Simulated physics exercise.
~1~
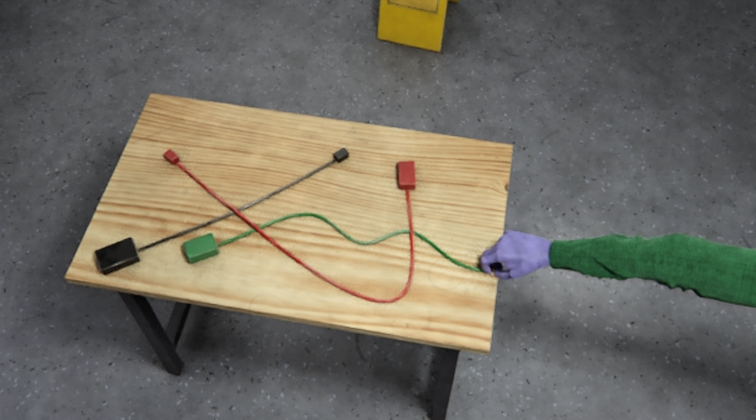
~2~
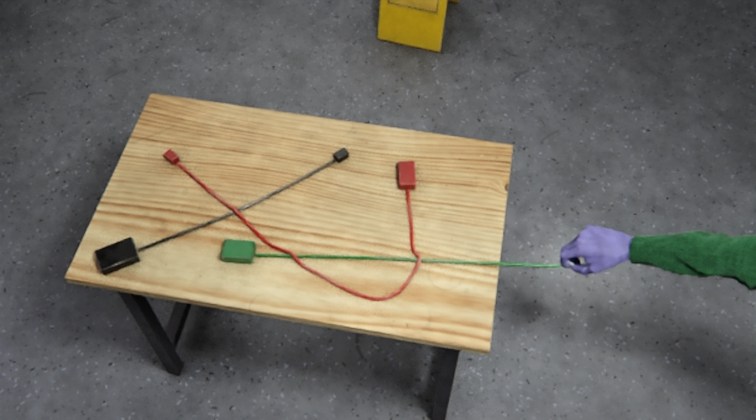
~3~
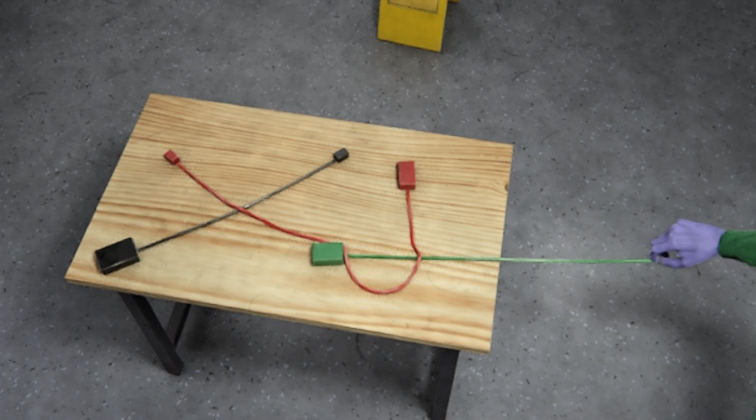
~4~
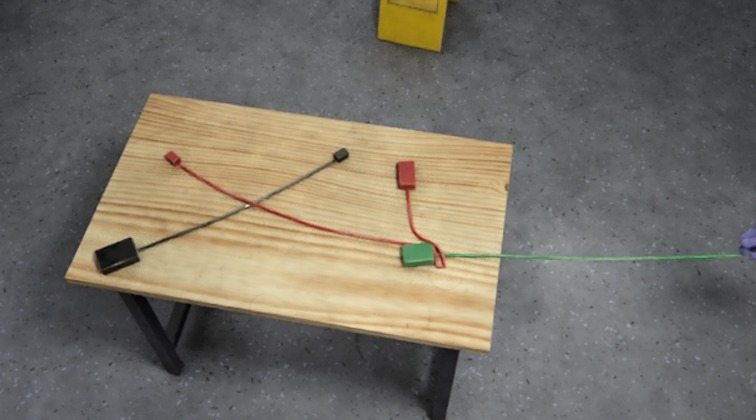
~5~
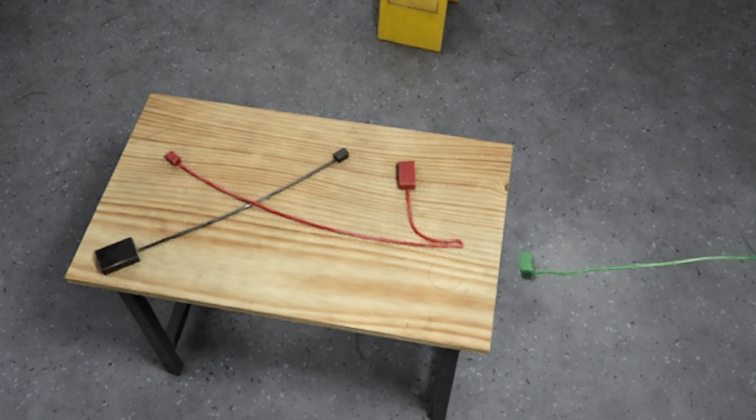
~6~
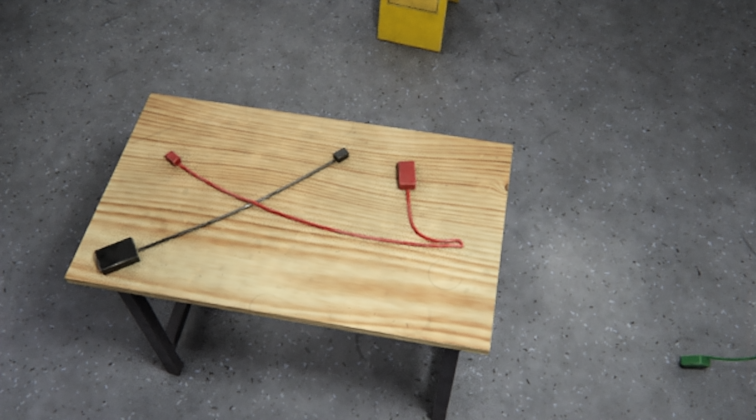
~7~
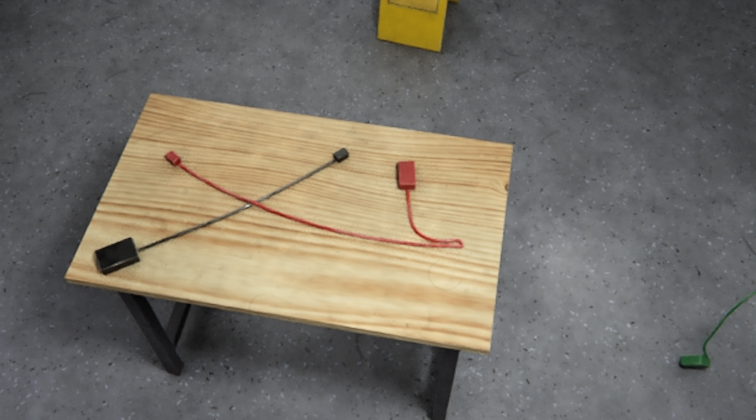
The green lead was pulled right by a purple-gloved hand, its charger sliding across the wooden table and dragging the red lead's loop along before dropping off onto the floor, while the red and black chargers stayed put on top.
